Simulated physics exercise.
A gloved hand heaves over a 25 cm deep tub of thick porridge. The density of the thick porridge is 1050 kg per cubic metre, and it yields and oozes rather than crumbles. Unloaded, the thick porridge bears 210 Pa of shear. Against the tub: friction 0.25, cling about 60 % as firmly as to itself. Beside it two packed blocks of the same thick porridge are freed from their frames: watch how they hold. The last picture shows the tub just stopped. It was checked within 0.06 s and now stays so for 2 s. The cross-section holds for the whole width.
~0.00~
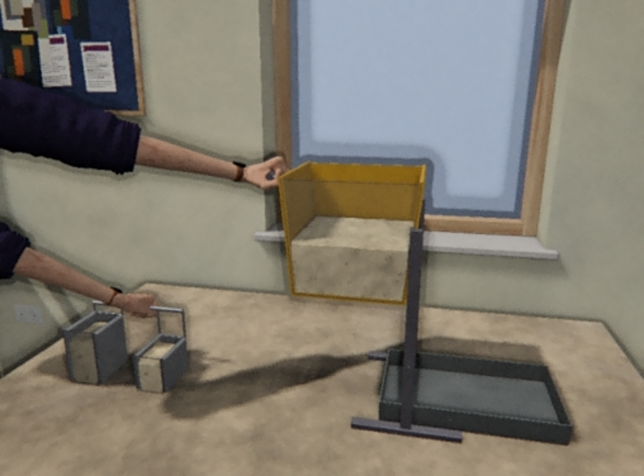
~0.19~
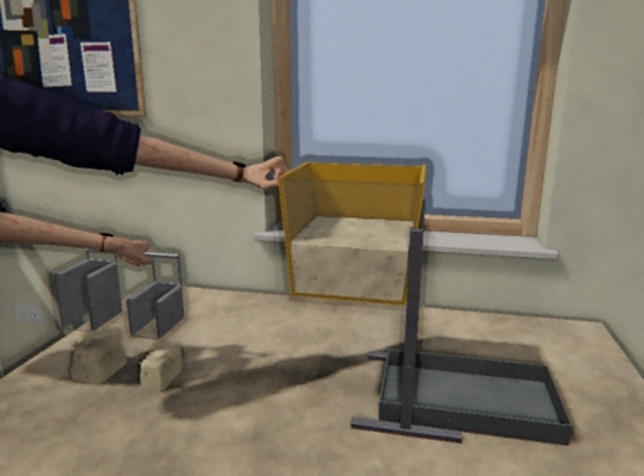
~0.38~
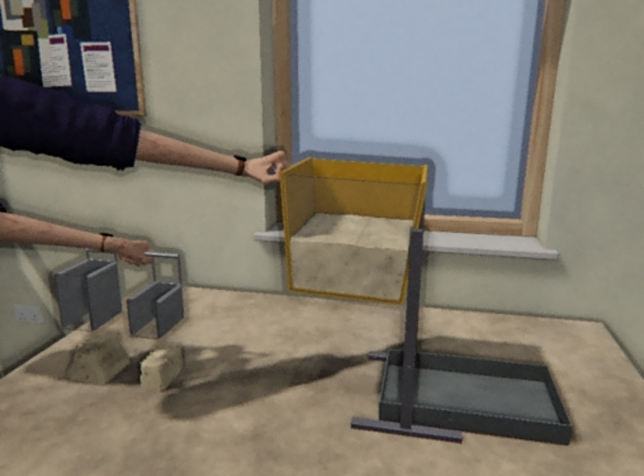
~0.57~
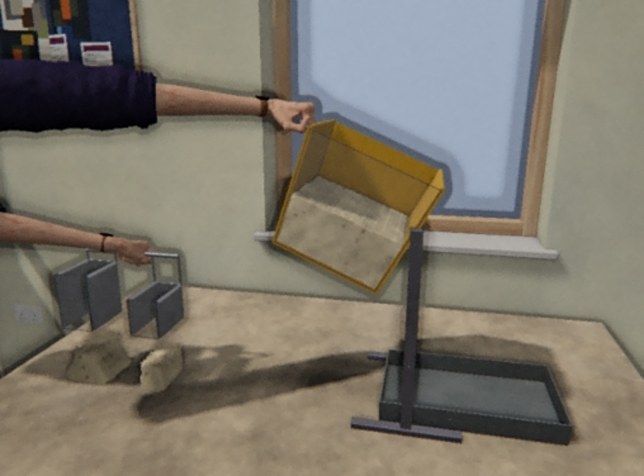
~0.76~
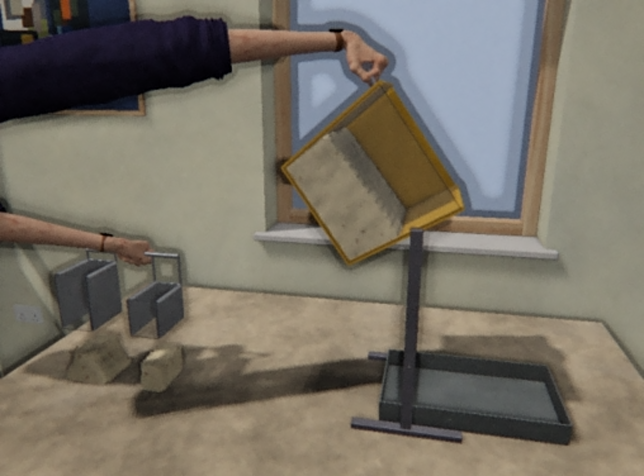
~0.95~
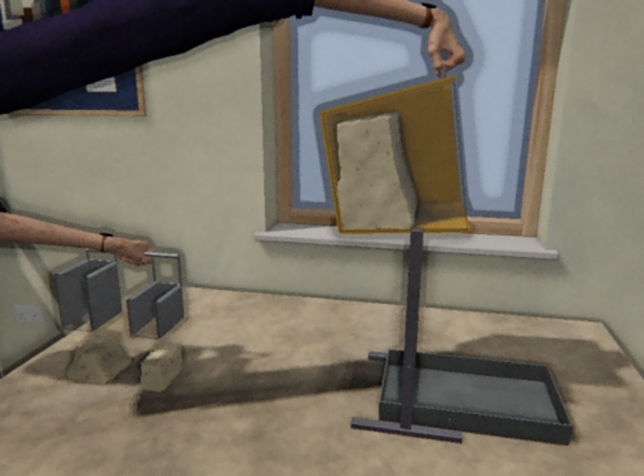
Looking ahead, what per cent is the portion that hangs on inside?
Close to 77 per cent.
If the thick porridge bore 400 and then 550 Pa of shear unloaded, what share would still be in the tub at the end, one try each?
In turn about 100 %, 100 %.
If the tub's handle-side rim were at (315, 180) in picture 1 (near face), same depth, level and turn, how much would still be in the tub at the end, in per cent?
In that case some 100 per cent.
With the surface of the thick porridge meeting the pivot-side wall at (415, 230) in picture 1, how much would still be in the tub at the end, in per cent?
In that case some 60 per cent.
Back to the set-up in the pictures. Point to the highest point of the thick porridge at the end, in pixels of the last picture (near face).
Around (365, 183).
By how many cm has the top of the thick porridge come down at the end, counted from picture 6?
Some 13 cm.
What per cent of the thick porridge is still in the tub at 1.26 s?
Near 90 %.
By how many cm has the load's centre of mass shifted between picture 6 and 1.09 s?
Roughly 6 cm.
After 1.09 s, the tub is at 81 degrees and holds 100 %.
After 1.26 s, the tub is at 81 degrees and holds 89 %.
After 1.43 s, the tub is at 81 degrees and holds 79 %.
After 1.60 s, the tub is at 81 degrees and holds 77 %.
After 2.95 s, at the end, the tub is at 81 degrees and holds 77 %.
